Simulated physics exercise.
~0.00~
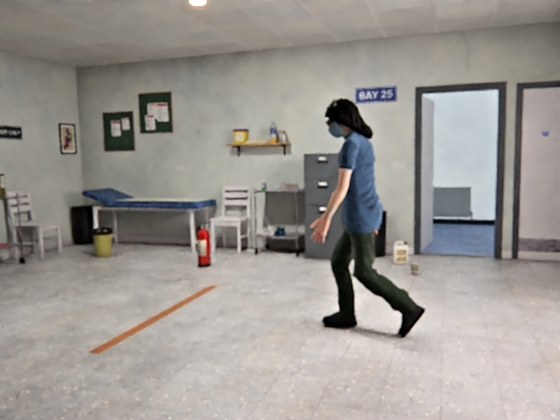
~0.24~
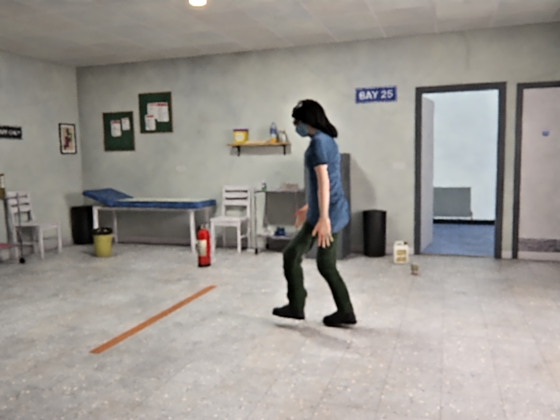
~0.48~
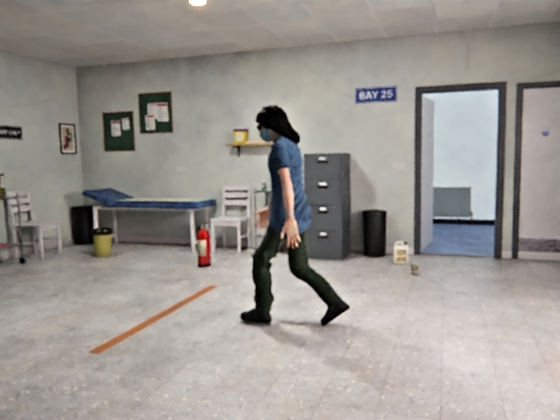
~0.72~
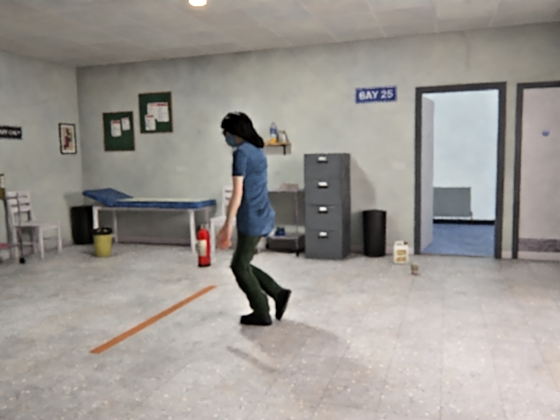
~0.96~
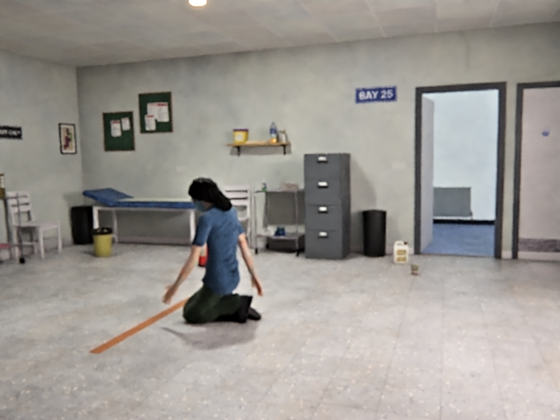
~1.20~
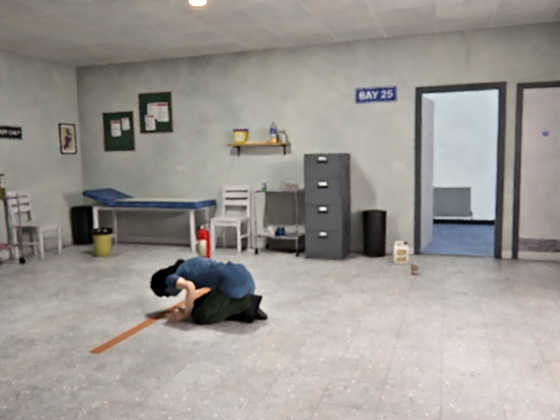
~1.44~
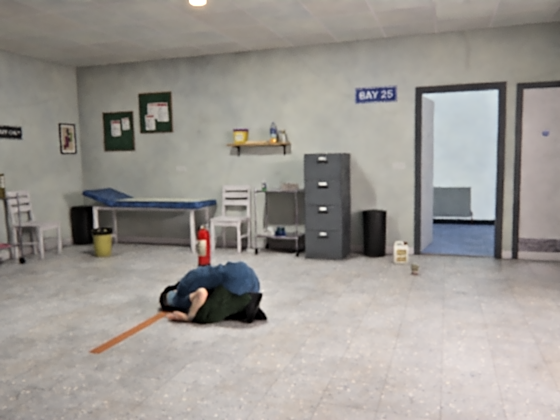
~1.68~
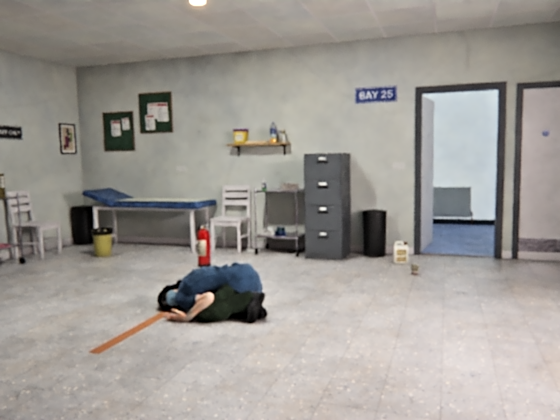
At first, a dark-haired person in a blue top, face mask and dark trousers walks left across a clinic-like room, towards a strip of orange tape on the floor. The steps continue past a grey filing cabinet, arms hanging loosely. Near the tape, the person's knees fold and they drop to a kneeling position, arms held out low from the sides. The upper body then pitches forward and down, the head sinking towards the floor. Finally the person lies curled in a heap beside the tape's far end, the body stopping short of it.
